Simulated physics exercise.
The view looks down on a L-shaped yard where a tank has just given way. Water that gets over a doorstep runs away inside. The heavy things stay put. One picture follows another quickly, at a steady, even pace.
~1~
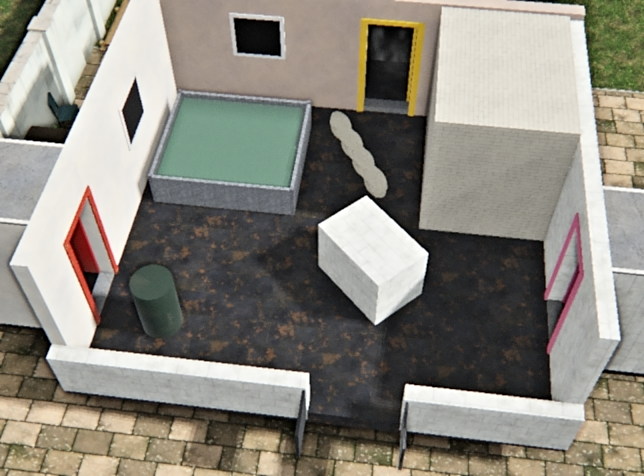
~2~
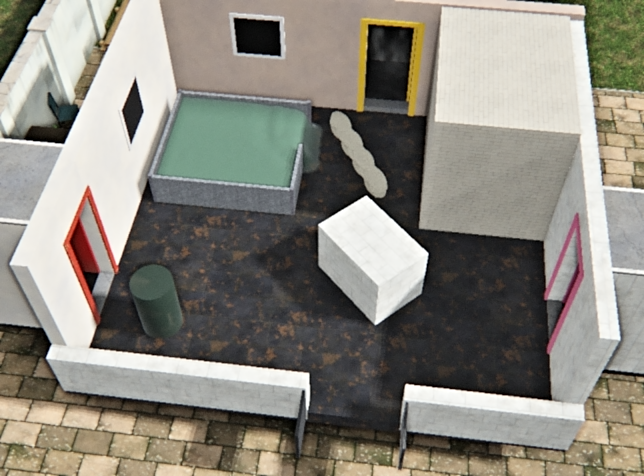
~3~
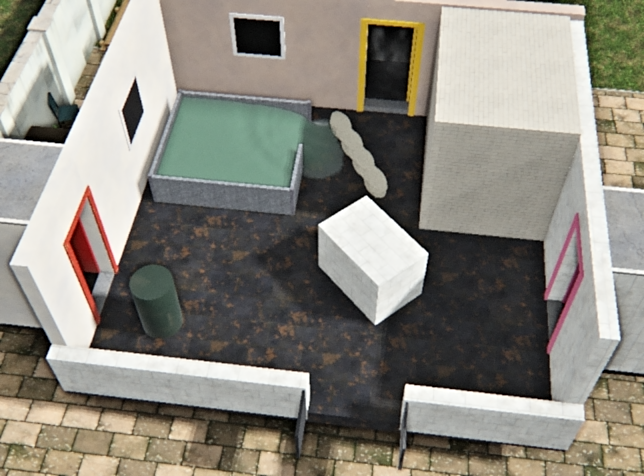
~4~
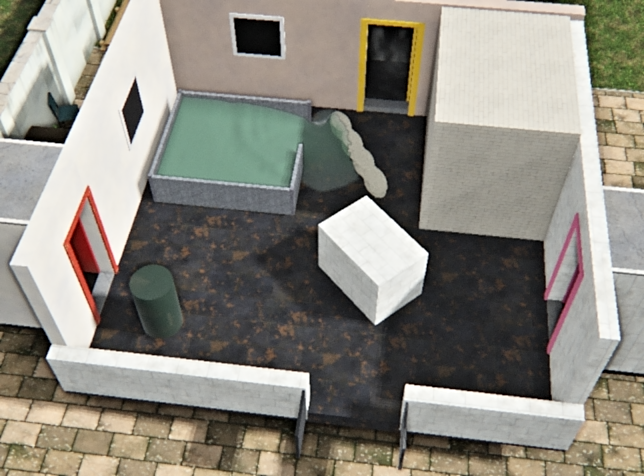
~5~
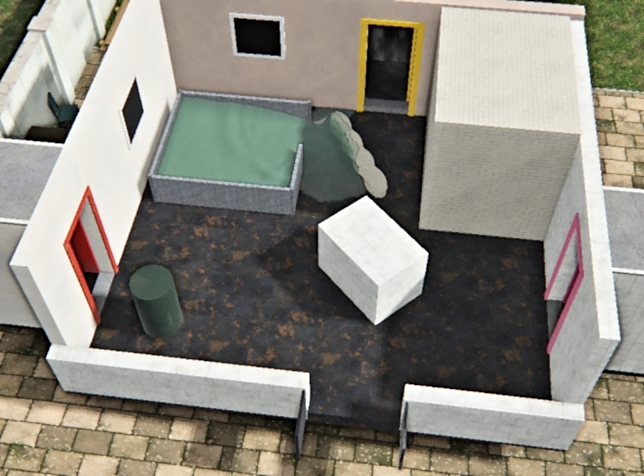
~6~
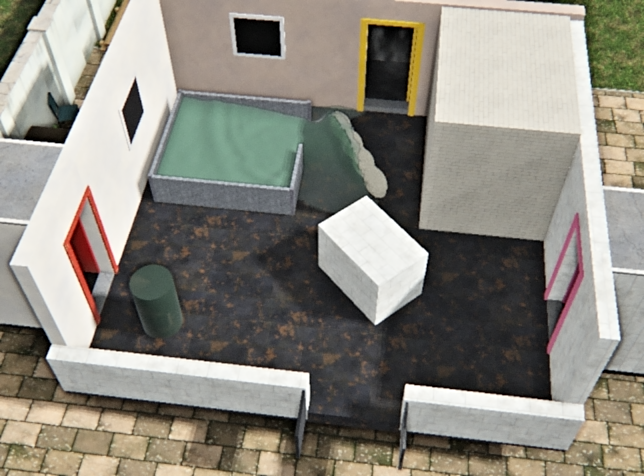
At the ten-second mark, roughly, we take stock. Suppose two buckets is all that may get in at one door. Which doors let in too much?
The pink door counts as over; the red door counts as over; the yellow door counts as not over.
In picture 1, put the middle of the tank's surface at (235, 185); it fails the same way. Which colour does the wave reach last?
That's the one in red.
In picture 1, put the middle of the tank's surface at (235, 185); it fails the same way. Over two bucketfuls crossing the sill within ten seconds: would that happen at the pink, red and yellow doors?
Pink tops the limit, red misses the limit and yellow misses the limit.
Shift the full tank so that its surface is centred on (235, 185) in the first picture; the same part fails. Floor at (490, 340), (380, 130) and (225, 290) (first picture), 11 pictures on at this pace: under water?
In turn: Wet, under water, free of water.
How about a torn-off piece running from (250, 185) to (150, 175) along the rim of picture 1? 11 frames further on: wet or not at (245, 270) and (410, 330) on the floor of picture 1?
The first spot is swamped, the second spared.
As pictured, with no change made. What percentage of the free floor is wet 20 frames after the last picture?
Close to 65 %.
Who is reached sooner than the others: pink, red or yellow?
It's the yellow door.
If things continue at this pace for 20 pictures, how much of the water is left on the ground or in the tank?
I make it around 100 per cent.
A moment on, water covers 20 % of the floor; the pink door not reached, the red door not reached, the yellow door wet at the sill, nothing in.
Next, water covers 35 % of the floor; the pink door not reached, the red door not reached, the yellow door wet at the sill, nothing in.
Then, water covers 65 % of the floor; the pink door under two buckets in, the red door not reached, the yellow door wet at the sill, nothing in.
Later, water covers 85 % of the floor; the pink door over two buckets in, the red door over two buckets in, the yellow door wet at the sill, nothing in.
In the end, water covers 95 % of the floor; the pink door far over two buckets in, the red door far over two buckets in, the yellow door wet at the sill, nothing in.
